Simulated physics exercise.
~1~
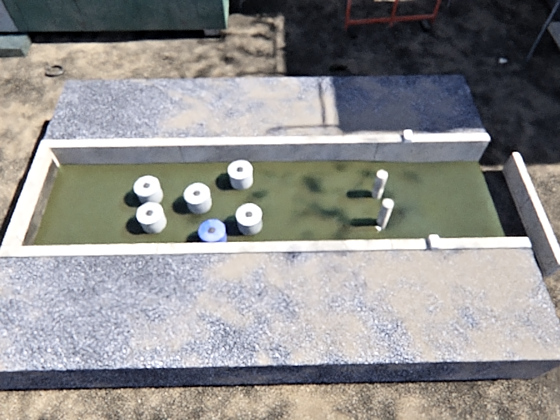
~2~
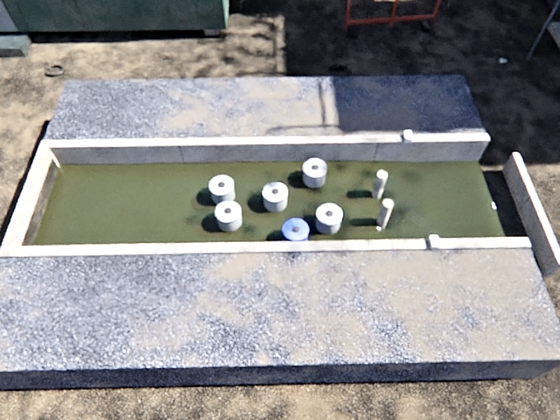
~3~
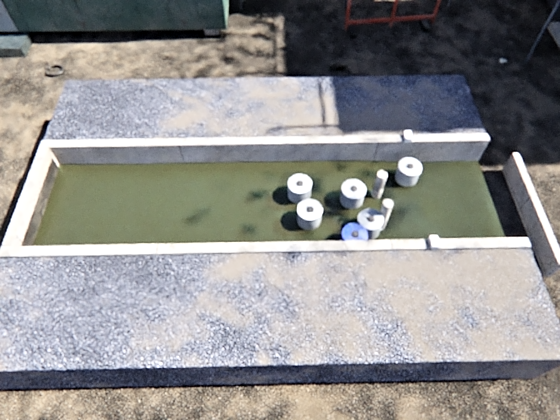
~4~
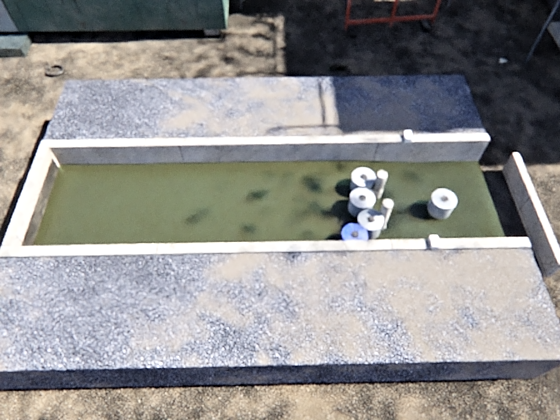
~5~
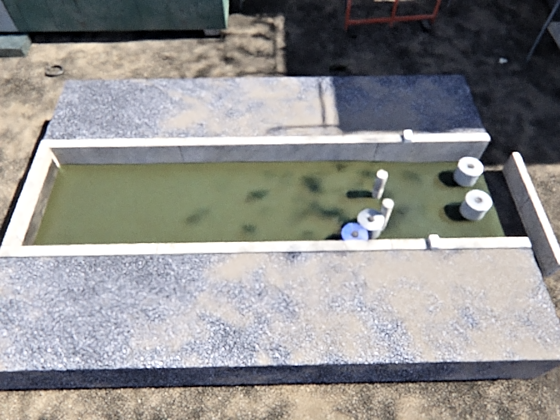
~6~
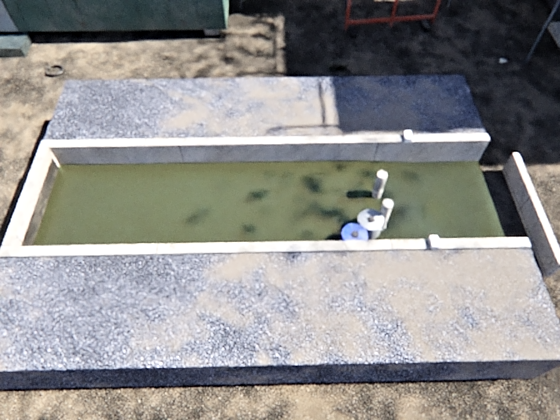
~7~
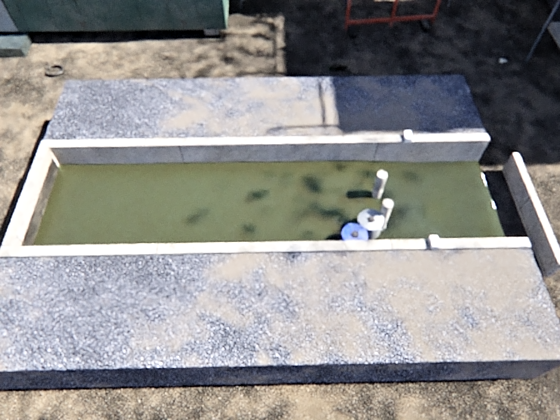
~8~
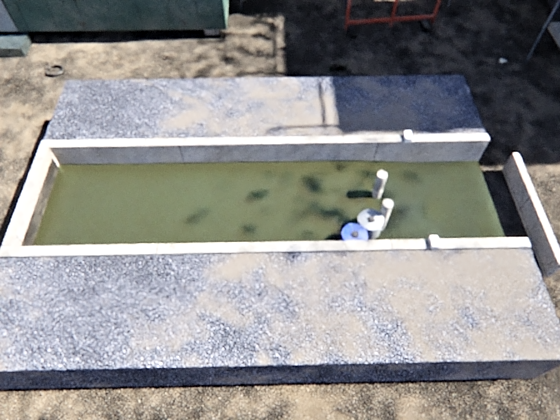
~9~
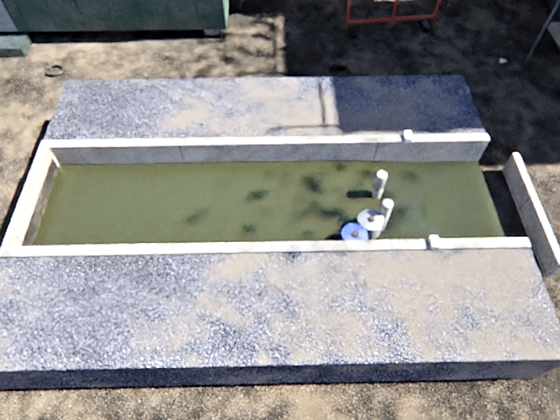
Several pale round tubs and a blue one drifted right along a greenish water channel, bunching up around two upright posts before most slipped past and vanished at the far end, leaving the blue tub and one pale tub resting against the posts.
